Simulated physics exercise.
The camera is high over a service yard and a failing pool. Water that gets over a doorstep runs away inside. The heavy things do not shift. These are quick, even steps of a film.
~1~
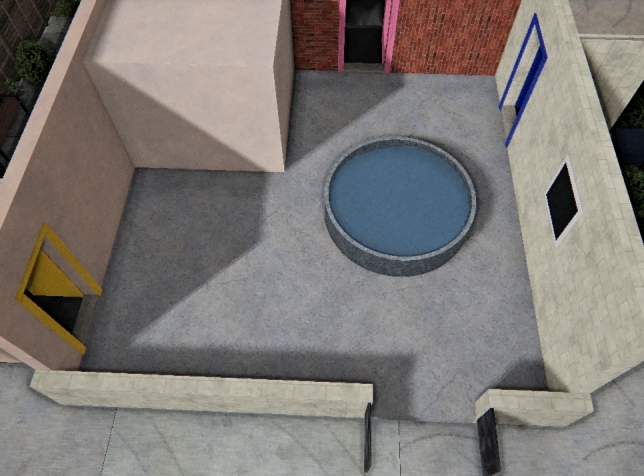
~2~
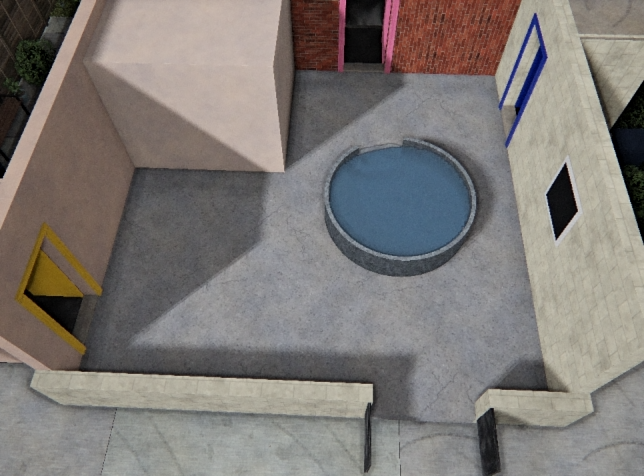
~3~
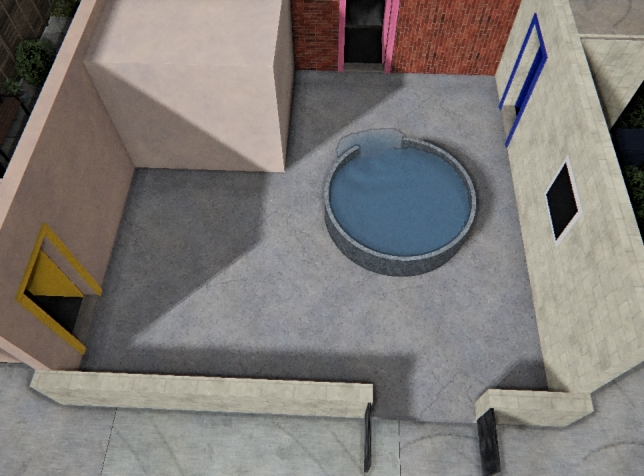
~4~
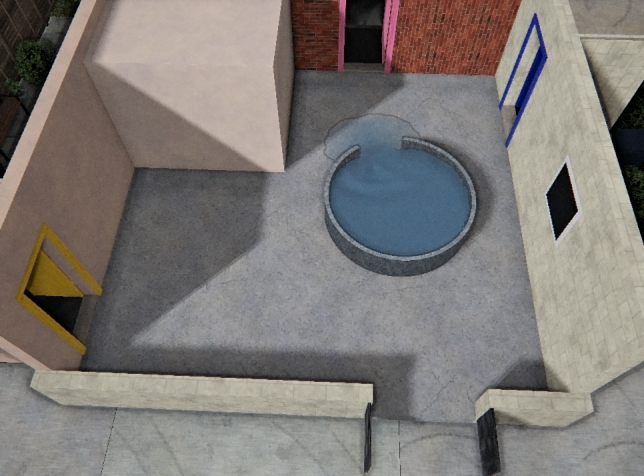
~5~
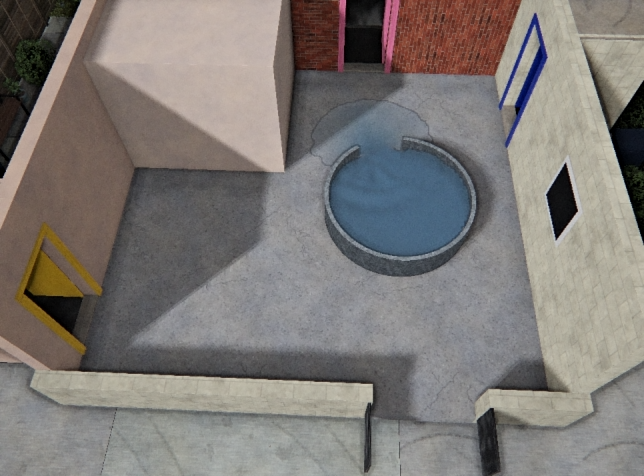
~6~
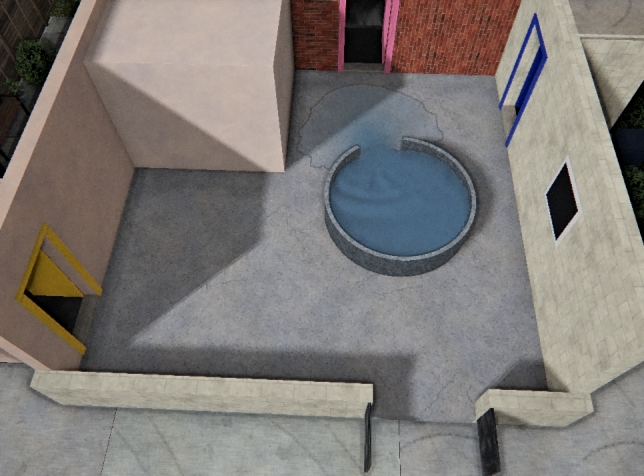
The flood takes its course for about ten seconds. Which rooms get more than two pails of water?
One by one: The yellow door admits no more than that; the pink door lets in a lot; the blue door admits no more than that.
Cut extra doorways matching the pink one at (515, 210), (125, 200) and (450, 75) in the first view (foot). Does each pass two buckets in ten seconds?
As listed: Holds, stays under, passes that mark.
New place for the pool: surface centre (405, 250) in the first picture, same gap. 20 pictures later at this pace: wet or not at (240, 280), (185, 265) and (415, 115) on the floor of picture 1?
As listed: Free of water, free of water, under water.
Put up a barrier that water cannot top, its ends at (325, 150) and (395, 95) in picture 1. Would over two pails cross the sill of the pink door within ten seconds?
In short: The pink one keeps below it.
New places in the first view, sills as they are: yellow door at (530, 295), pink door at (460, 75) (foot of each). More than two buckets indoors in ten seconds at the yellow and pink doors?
Then: The yellow door is under, the pink door is over.
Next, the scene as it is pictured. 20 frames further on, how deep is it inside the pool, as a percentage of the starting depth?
Close to 58 %.
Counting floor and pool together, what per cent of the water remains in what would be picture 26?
I make it 92 per cent.
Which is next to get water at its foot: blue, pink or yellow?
That is the pink-painted one.
A moment on, water covers 20 % of the floor; the yellow door not reached, the pink door under two buckets in, the blue door not reached.
Next, water covers 20 % of the floor; the yellow door not reached, the pink door far over two buckets in, the blue door not reached.
Then, water covers 25 % of the floor; the yellow door not reached, the pink door far over two buckets in, the blue door wet at the sill, nothing in.
Later, water covers 40 % of the floor; the yellow door not reached, the pink door far over two buckets in, the blue door wet at the sill, nothing in.
In the end, water covers 70 % of the floor; the yellow door not reached, the pink door far over two buckets in, the blue door wet at the sill, nothing in.
